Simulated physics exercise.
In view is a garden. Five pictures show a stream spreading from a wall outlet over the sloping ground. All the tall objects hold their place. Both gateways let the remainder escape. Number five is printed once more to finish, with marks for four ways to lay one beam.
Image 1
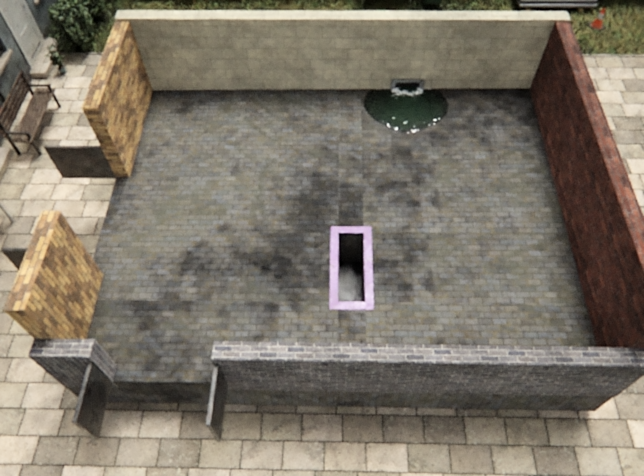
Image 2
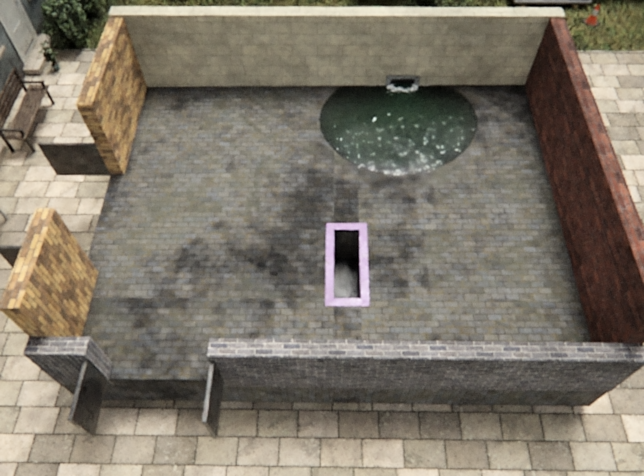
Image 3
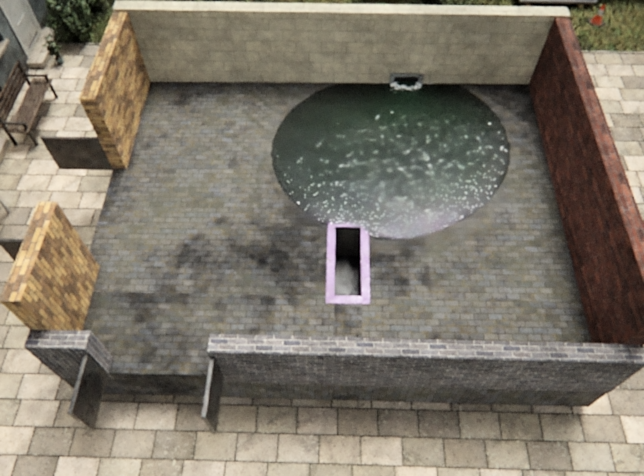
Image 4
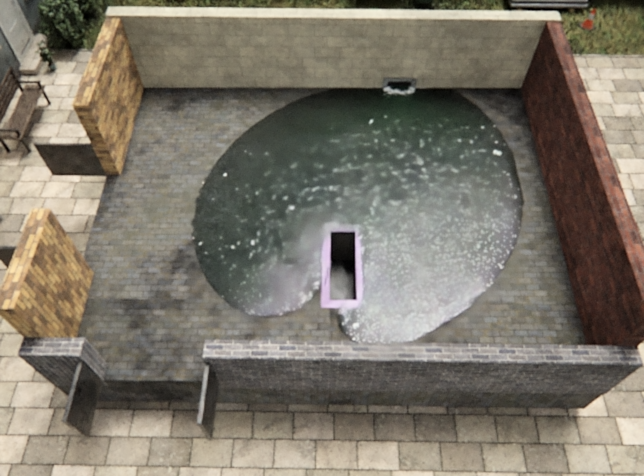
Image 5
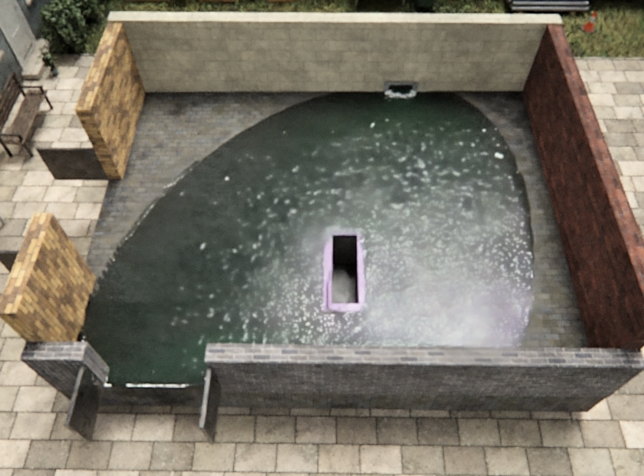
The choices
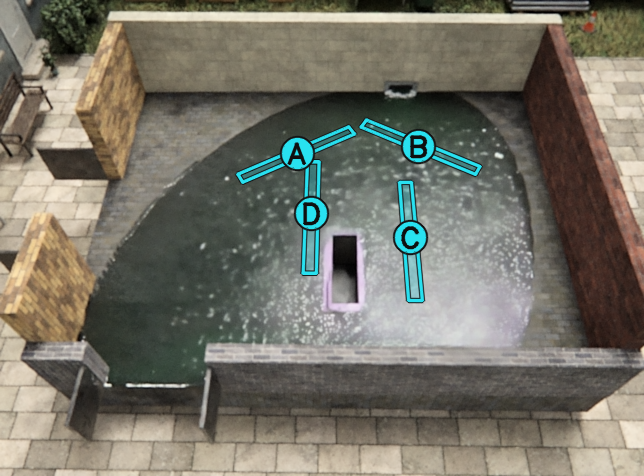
In a walled garden, green water spreads from the back wall around a purple-edged gully.
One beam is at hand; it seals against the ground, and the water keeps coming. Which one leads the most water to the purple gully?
D works best here.
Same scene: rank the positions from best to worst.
D, A, C, B.
In cyan, A from (240, 178) to (351, 130); B from (363, 123) to (477, 170); C from (415, 300) to (405, 182); D from (309, 273) to (313, 161).
With A, about 27 % of the stream goes into the purple gully, about 72 % out by the gates.
With B, about 3 % of the stream goes into the purple gully, about 97 % out by the gates.
With C, about 18 % of the stream goes into the purple gully, about 82 % out by the gates.
With D, about 46 % of the stream goes into the purple gully, about 54 % out by the gates.
